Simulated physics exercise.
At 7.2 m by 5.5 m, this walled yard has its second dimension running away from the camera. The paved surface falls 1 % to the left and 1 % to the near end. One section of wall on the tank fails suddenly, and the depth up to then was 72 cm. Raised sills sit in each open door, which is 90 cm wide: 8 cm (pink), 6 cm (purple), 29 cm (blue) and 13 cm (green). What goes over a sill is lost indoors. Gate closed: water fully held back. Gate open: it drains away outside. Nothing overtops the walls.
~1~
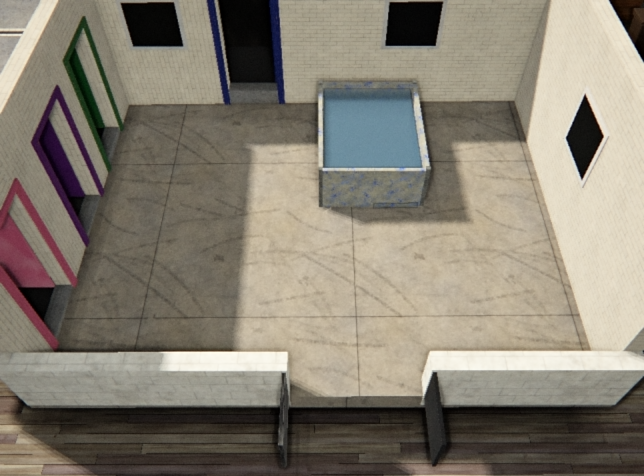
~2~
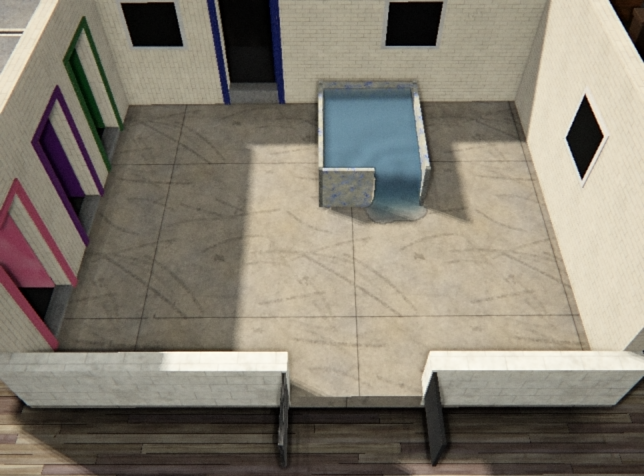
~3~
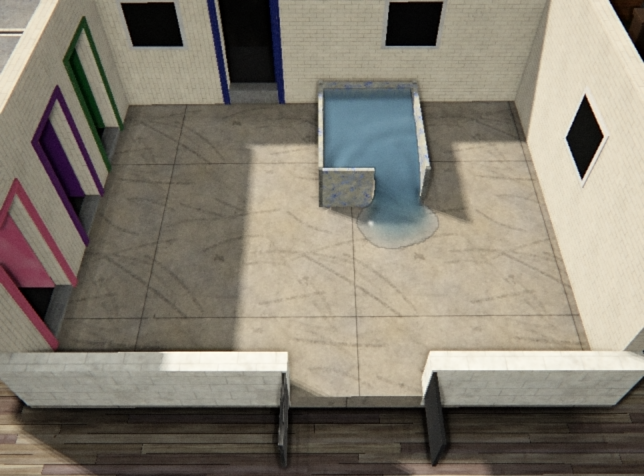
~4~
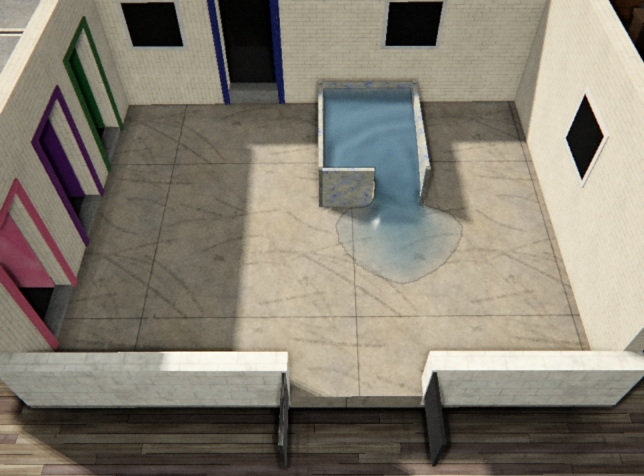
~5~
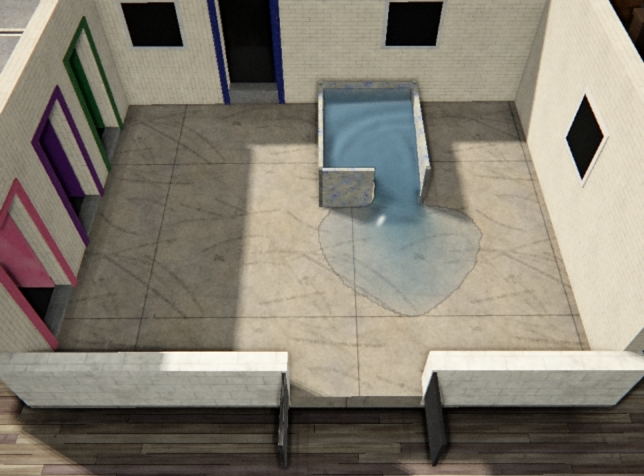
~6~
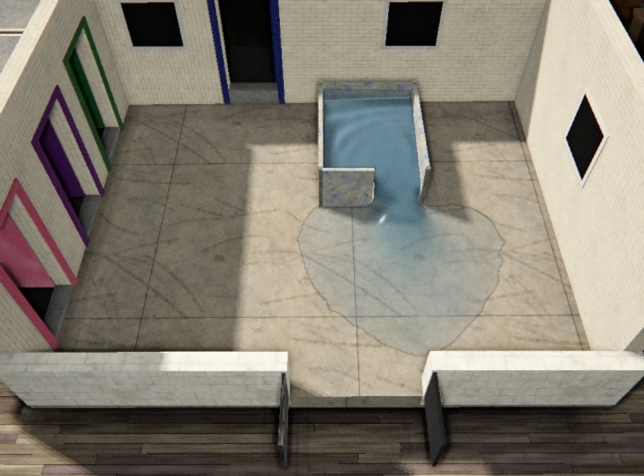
The clip opens on a walled yard with a raised stone tank of still blue water on its paved floor. The right part of the tank's near wall is suddenly gone, and water pours through the gap. It spreads toward the viewer in a widening, thinning, rounded sheet, while ripples cross the tank.
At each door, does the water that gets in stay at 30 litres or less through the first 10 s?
Taking them in turn: At the pink door, yes; at the purple door, yes; at the blue door, yes; at the green door, yes.
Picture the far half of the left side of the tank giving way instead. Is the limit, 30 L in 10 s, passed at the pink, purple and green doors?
In that case, pink door: More than that, purple door: More than that, green door: More than that.
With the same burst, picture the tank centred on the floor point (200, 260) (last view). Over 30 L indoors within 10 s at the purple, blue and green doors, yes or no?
Result - purple door does not exceed it, blue door does not exceed it, green door does not exceed it.
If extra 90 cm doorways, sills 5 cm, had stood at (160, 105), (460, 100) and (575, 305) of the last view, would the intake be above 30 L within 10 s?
Taking them in order, the first gets too little, the second too little and the third enough.
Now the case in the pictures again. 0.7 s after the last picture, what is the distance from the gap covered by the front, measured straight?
About 3.6 m.
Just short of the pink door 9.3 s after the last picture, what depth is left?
Close to 6.0 cm of depth.
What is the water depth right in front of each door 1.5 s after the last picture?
Depths in cm: Pink 0, purple 0, blue 0, green 0.
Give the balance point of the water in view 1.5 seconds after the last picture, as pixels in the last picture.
Centre: Roughly (394, 214) px.
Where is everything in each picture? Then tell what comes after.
In the first frame, still water, 72 cm deep, in the tank at (370, 127).
In the second frame, the front is at (424, 208), 0.5 m from the gap at (397, 191); 0.2 m2 of floor is under water; 72 cm left at the back of the tank.
In the third frame, the front is at (377, 242), 0.8 m from the gap at (396, 193); 0.7 m2 of floor is under water; 72 cm left at the back of the tank.
In the fourth frame, the front is at (396, 277), 1.4 m from the gap at (396, 194); 1.8 m2 of floor is under water; 72 cm left at the back of the tank.
In the fifth frame, water pours out at (396, 194) and has run 2.0 m, to (416, 309); typically 5 cm deep outside, 68 cm at the tank's back.
In the sixth frame, water pours out at (396, 193) and has run 2.6 m, to (430, 348); typically 4 cm deep outside, 60 cm at the tank's back.
Then, 0.7 s after the last picture water covers 30 % of the floor and is deepest (40 cm) near (401, 208); pink door not reached, purple door not reached, blue door not reached, green door not reached.
Then, 1.5 s after the last picture water covers 30 % of the floor and is deepest (36 cm) near (587, 377); pink door not reached, purple door not reached, blue door not reached, green door not reached.
Then, 2.8 s after the last picture water covers 35 % of the floor and is deepest (24 cm) near (401, 208); pink door not reached, purple door not reached, blue door not reached, green door not reached.
Then, 5.3 s after the last picture water covers 55 % of the floor and is deepest (15 cm) near (587, 377); pink door 5 cm at the sill, 0 L in, purple door 2 cm at the sill, 0 L in, blue door not reached, green door not reached.
Then, 9.3 s after the last picture water covers 70 % of the floor and is deepest (10 cm) near (461, 377); pink door 6 cm at the sill, 0 L in, purple door 3 cm at the sill, 0 L in, blue door 2 cm at the sill, 0 L in, green door 2 cm at the sill, 0 L in.
